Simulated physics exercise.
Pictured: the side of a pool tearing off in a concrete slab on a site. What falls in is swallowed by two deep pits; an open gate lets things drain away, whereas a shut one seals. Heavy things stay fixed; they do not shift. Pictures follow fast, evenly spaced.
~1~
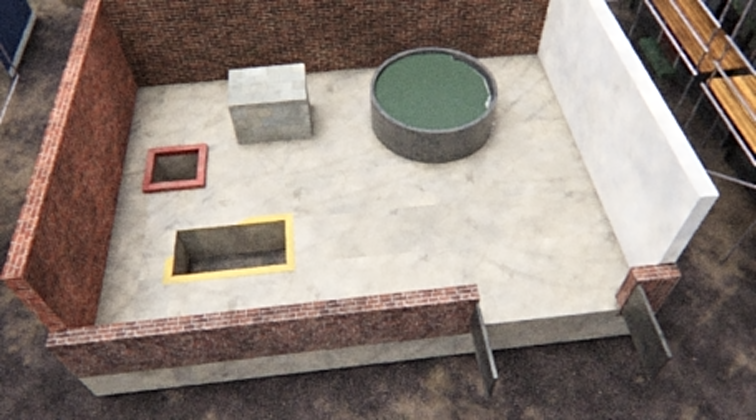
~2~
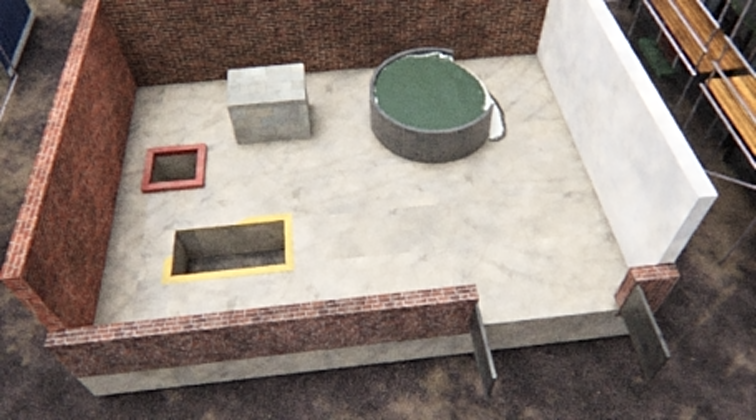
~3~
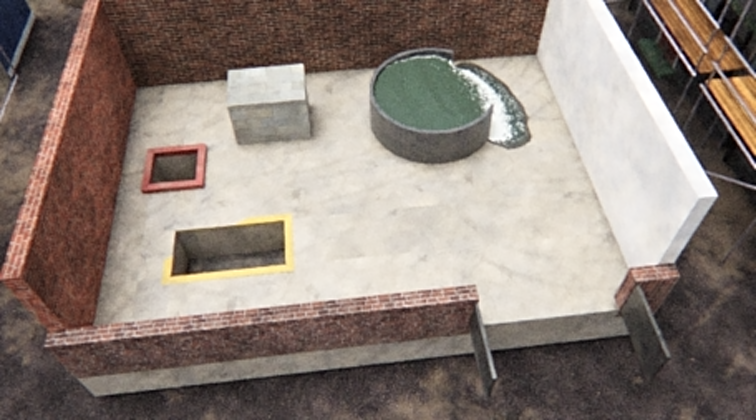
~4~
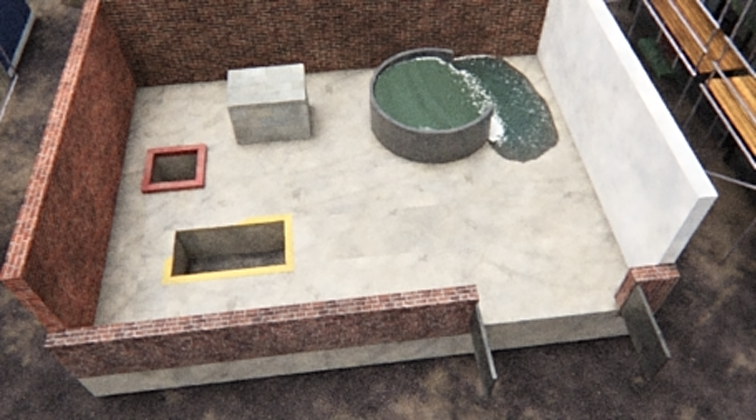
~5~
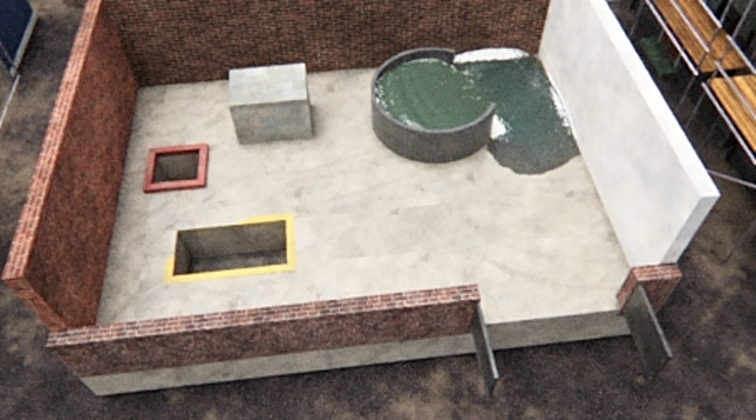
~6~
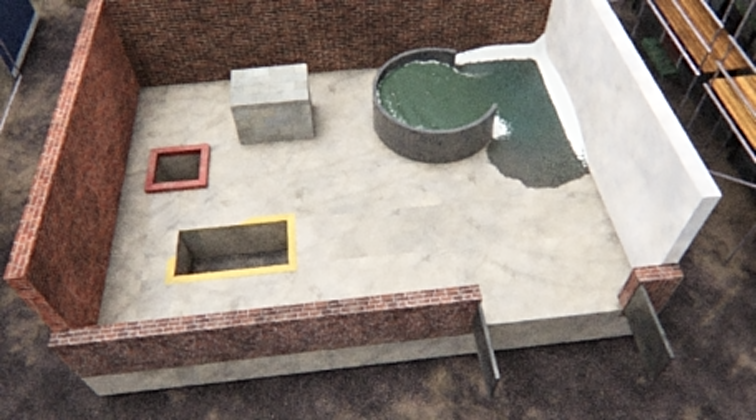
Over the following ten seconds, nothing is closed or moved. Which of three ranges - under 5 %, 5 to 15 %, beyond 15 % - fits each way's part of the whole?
One by one: The gate ends up high - past fifteen per cent; the yellow pit ends up low - beneath five per cent; the red pit ends up low - beneath five per cent.
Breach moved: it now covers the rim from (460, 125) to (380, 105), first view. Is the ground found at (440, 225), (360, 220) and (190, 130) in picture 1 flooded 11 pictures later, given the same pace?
So the first one is drenched, the next drenched, and the last left untouched.
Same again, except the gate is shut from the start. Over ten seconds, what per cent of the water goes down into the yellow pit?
Share for yellow: 14 percent.
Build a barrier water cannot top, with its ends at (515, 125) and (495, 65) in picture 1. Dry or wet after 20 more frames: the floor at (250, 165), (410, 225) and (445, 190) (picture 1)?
As the points were listed, they come out free from flooding, free from flooding, and finally free from flooding.
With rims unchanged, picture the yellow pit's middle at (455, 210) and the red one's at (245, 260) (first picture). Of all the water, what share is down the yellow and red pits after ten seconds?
My answer: Yellow gets 10 percent, red gets 0 percent.
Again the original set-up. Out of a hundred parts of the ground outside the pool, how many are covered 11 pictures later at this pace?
My estimate is near 25 per cent.
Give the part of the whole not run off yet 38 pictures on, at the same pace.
I'd put it at about 74 per cent.
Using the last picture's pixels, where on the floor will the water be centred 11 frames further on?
At about (494, 115).
A moment on, water covers 15 % of the floor; the gate 0 %, the yellow pit 0 %, the red pit 0 %.
Next, water covers 25 % of the floor; the gate 0 %, the yellow pit 0 %, the red pit 0 %.
Then, water covers 45 % of the floor; the gate 7 %, the yellow pit 0 %, the red pit 0 %.
Later, water covers 60 % of the floor; the gate 27 %, the yellow pit 0 %, the red pit 0 %.
In the end, water covers 70 % of the floor; the gate 42 %, the yellow pit 1 %, the red pit 0 %.
